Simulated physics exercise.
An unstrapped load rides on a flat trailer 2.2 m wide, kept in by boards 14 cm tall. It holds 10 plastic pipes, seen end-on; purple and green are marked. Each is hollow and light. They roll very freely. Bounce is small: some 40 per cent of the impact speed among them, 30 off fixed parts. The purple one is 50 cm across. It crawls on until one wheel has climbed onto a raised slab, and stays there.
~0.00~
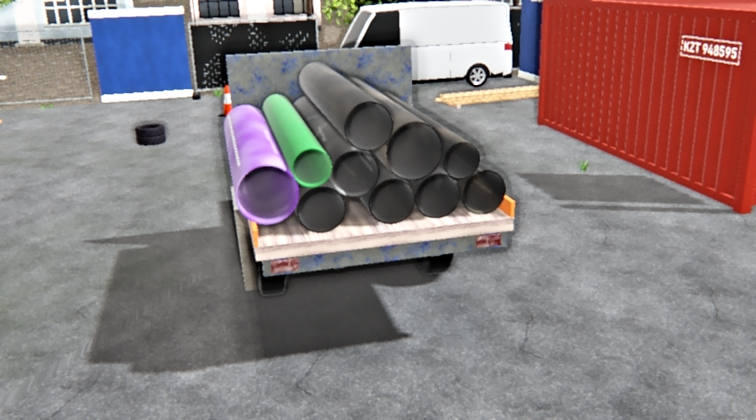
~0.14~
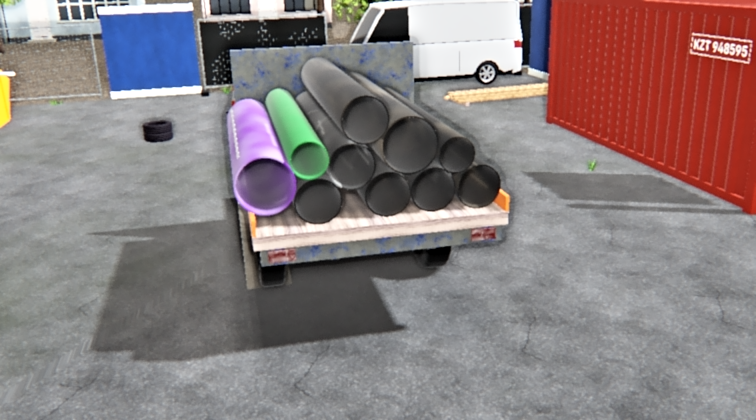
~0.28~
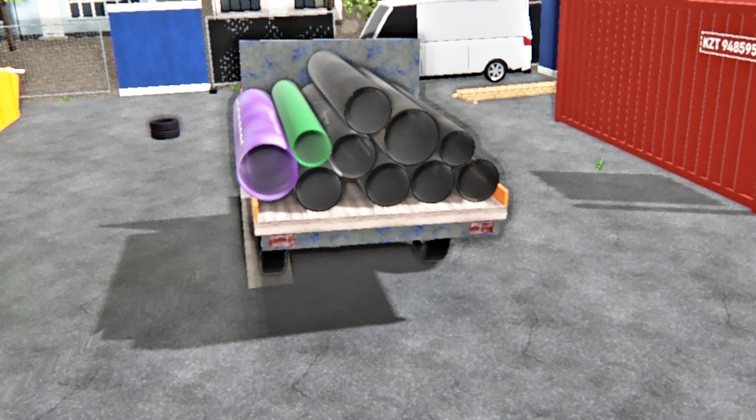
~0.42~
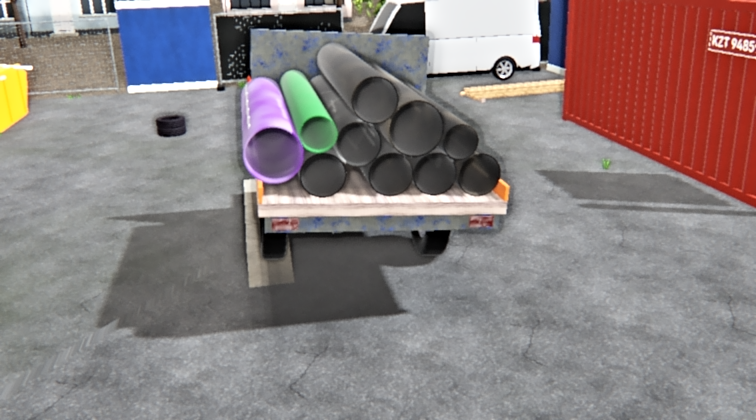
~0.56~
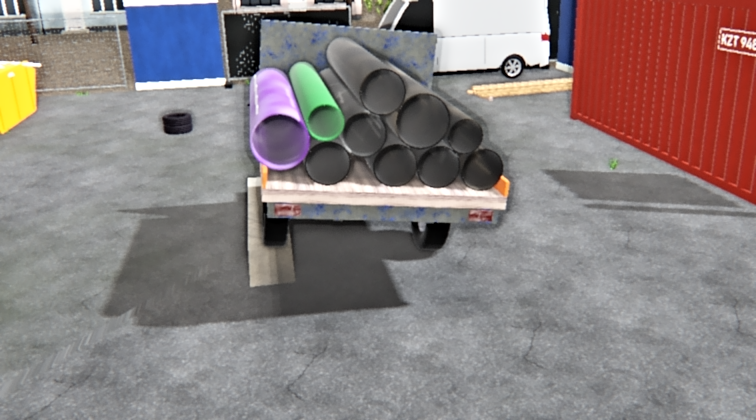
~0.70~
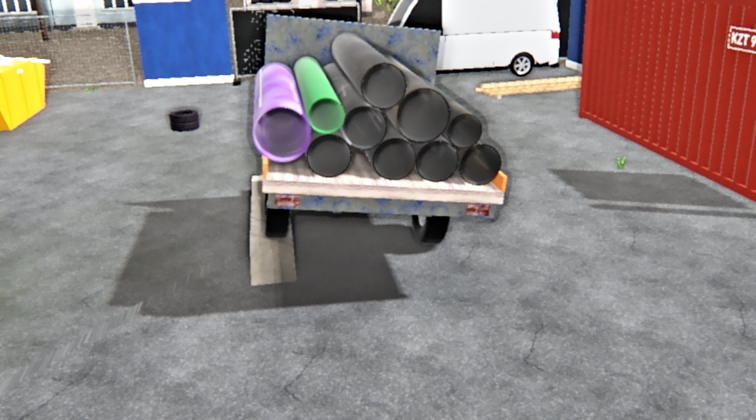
A flatbed loaded with black, purple and green pipes moving slowly away across a paved yard, its deck tilting slightly down rightward.
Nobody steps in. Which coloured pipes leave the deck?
The purple pipe stays aboard, the green remains on the deck.
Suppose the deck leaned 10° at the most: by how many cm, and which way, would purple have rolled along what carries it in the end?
About 0 cm to the right.
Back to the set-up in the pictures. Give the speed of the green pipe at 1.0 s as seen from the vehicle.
Near 0.0 m/s.
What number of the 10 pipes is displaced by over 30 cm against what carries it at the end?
The count is 0.
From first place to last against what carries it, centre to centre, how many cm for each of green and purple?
Green 0, purple 0.
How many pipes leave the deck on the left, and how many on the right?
On the left 0, on the right 0.
By 1.0 s, purple is on the deck, 15 cm from the left edge; green is up on others, 50 cm from the left edge; 0 gone from the deck.
Finally (1.4 s), purple is on the deck, 15 cm from the left edge; green is up on others, 50 cm from the left edge; 0 gone from the deck.
